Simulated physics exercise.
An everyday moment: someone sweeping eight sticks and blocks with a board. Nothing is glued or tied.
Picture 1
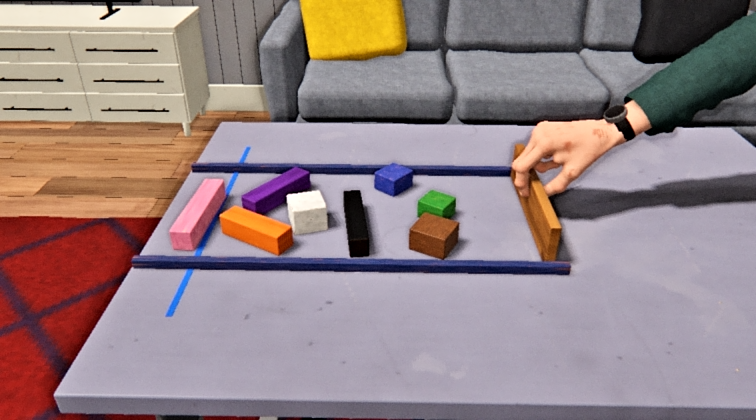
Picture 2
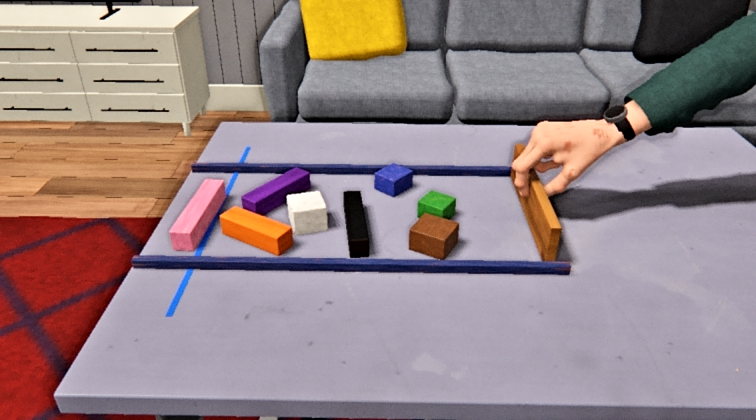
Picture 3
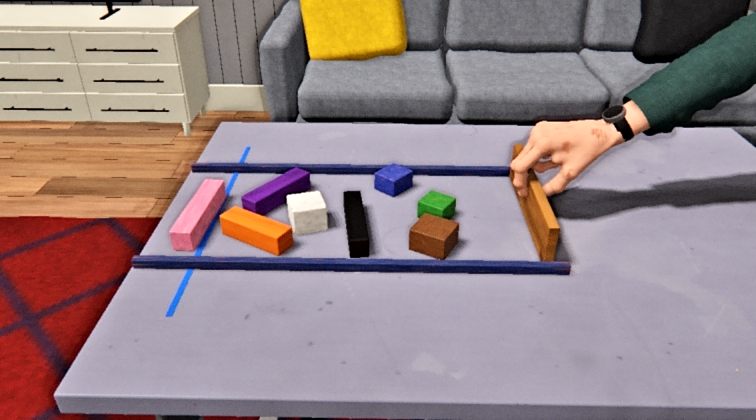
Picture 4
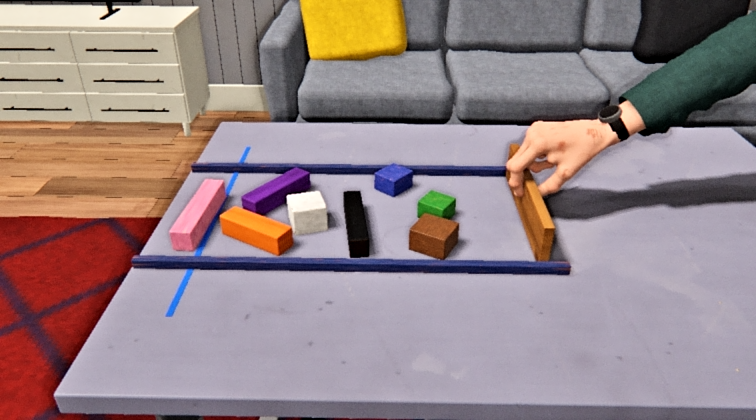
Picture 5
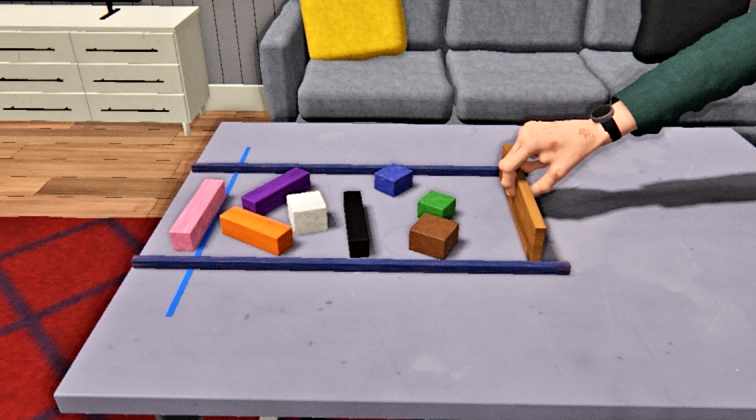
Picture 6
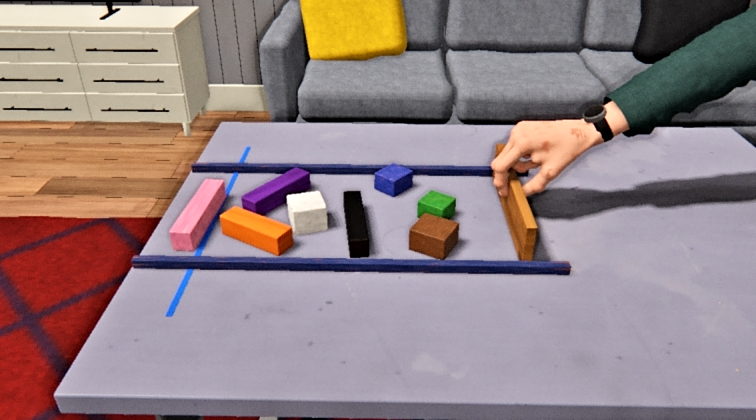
The clip shows a hand holding a wooden board upright between two dark rails on a gray table, then sliding it slightly left toward eight colored sticks and blocks, which stay still near and across a blue tape line.
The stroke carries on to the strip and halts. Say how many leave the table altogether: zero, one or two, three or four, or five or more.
Outcome: The number that fall off is three or four.
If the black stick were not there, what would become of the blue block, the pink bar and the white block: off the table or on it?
The blue block stays on, the pink bar goes over, the white block stays on.
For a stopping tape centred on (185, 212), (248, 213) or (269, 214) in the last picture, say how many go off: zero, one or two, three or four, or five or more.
In that order: More than four; 1 or 2; either one or two.
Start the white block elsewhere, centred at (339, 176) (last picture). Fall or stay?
The white block remains up.
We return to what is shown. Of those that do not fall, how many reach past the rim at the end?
The number is 1.
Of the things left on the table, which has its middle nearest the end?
The black stick ends nearest.
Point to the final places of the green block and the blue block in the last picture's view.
Near (200, 209) and (215, 182).
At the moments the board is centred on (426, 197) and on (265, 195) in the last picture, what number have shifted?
At the one place 2, at the other 8.
Early on, none off yet; pink bar at rest near (200, 213); orange stick at rest near (256, 231); purple stick at rest near (277, 192).
Finally, the number that fall off is three or four; lost, white block, purple stick, orange stick and pink bar.
